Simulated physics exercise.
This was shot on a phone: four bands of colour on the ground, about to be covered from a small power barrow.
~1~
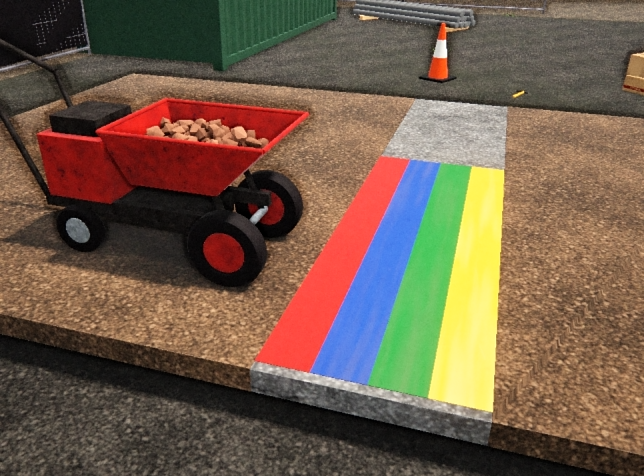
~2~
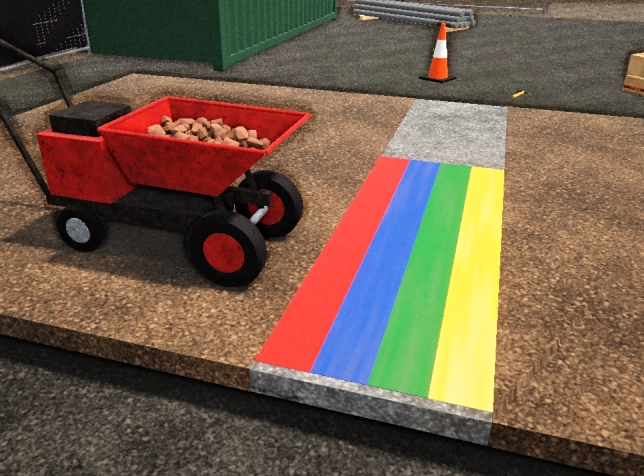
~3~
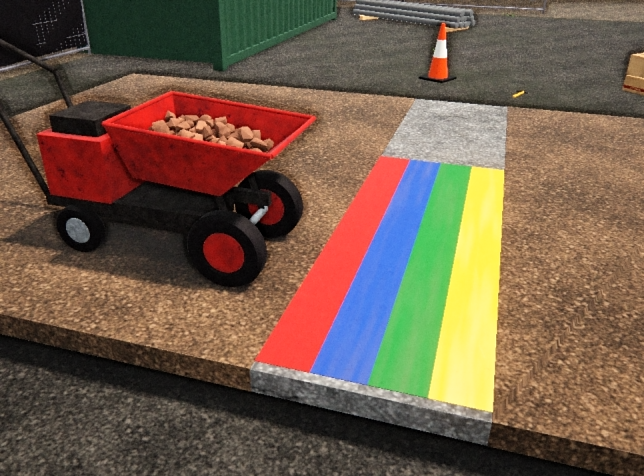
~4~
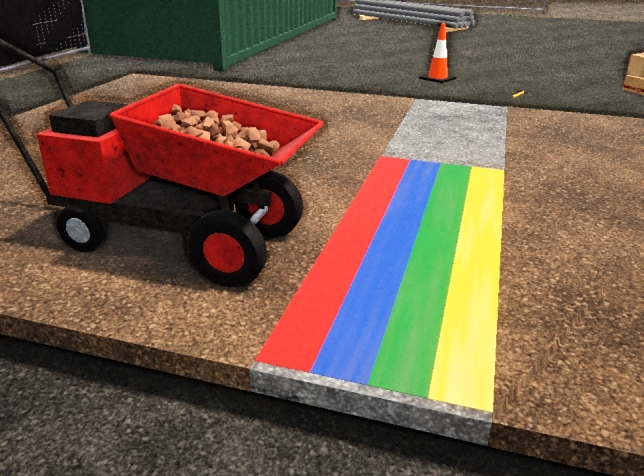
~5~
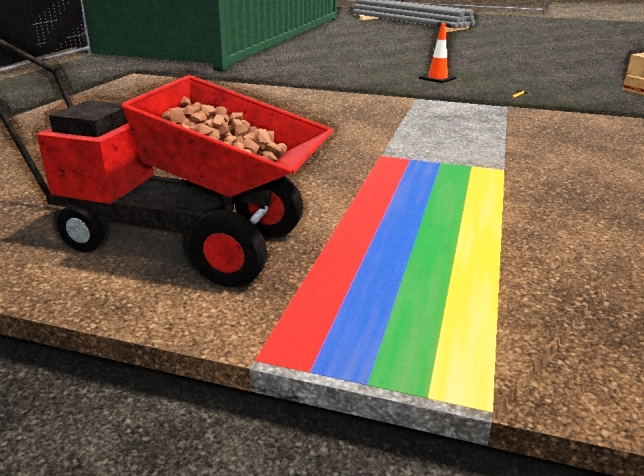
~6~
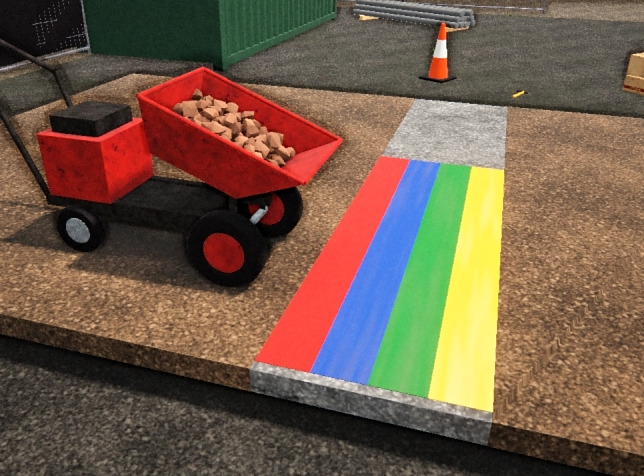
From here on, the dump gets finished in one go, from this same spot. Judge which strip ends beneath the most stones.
Beneath the most stones: The blue strip.
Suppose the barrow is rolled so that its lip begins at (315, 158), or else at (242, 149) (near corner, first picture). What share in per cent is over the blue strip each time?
You'd get 0 in a hundred the first time and 40 in a hundred the second.
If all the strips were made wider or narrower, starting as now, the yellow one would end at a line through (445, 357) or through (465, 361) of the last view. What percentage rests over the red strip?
I get 0 % for the first one and 0 % for the second.
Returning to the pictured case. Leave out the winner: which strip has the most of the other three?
Next in line comes the green one.
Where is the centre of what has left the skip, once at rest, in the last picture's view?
About (399, 278).
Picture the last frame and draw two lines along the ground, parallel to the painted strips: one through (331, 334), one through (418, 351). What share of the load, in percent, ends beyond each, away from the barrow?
First 80 in a hundred, second 20 in a hundred.
Soon, skip tipped steeply; all in the skip.
A while on, skip tipped right over; about two thirds in the skip; about a quarter over the blue strip; a stray few over the green strip.
Towards the end, skip tipped right over; about a quarter in the skip; a stray few over the red strip; about half over the blue strip; about a quarter over the green strip; a small part over the yellow strip; a stray few off the paint.
Finally, skip tipped right over; about a quarter in the skip; a stray few over the red strip; about a third over the blue strip; about a quarter over the green strip; a small part over the yellow strip; a small part off the paint.
